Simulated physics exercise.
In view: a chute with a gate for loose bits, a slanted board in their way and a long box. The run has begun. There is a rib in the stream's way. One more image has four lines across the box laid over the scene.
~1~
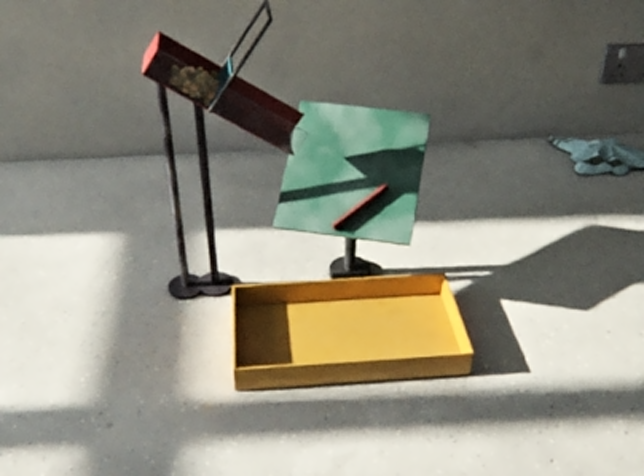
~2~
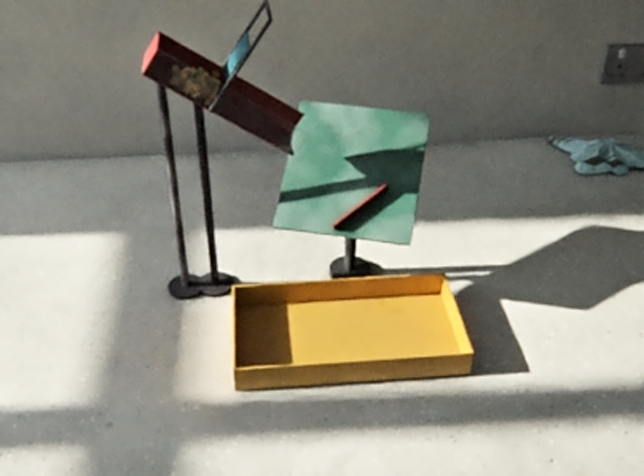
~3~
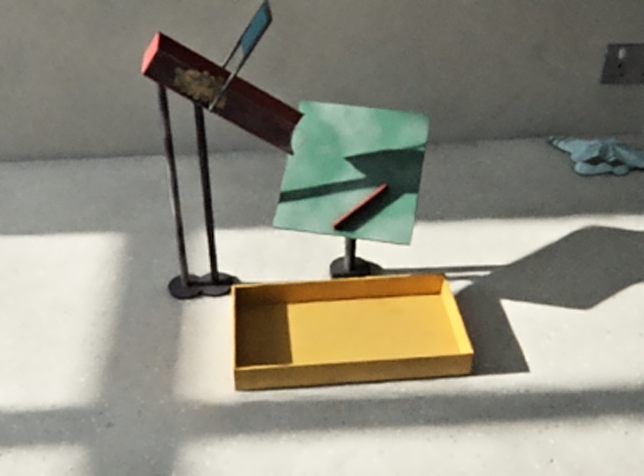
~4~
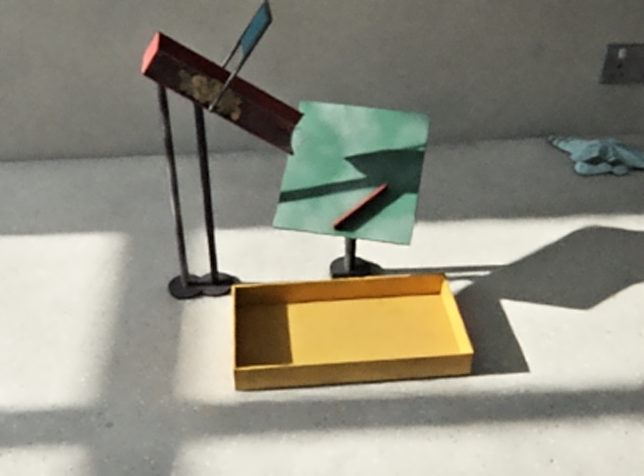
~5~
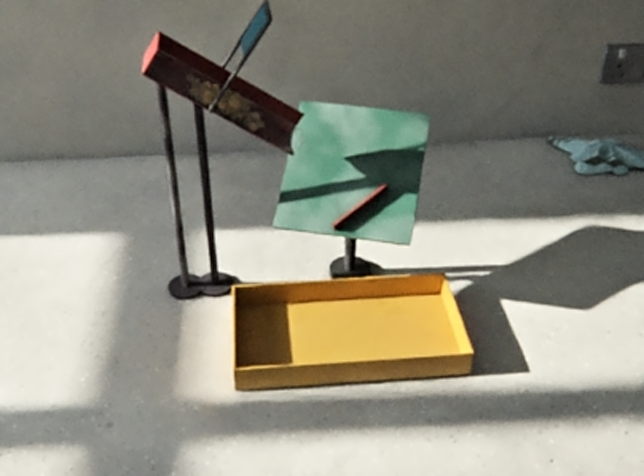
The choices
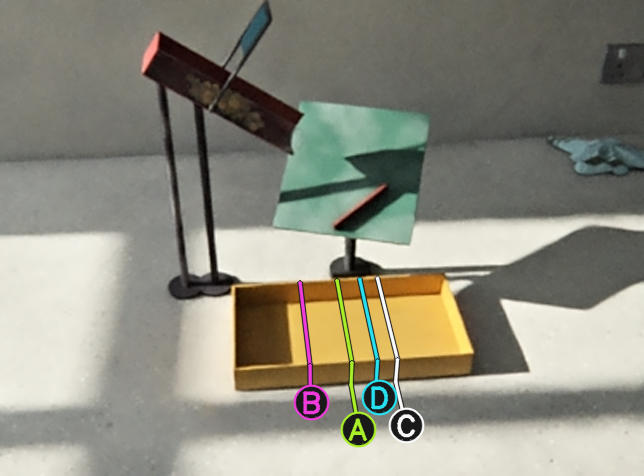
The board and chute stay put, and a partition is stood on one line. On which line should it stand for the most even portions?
Go for B.
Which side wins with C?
More lands on the left.
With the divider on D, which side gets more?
The left side.
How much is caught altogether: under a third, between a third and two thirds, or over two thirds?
It is over two thirds.
On the marked copy, line A crosses the front rim at (351, 361); line B crosses the front rim at (309, 364); line C crosses the front rim at (397, 358); line D crosses the front rim at (377, 359).
With A, of what is caught, almost all on the left of the divider, about a tenth on the right.
With B, of what is caught, roughly half on the left of the divider, roughly half on the right.
With C, of what is caught, almost all on the left of the divider, about a tenth on the right.
With D, of what is caught, almost all on the left of the divider, about a tenth on the right.
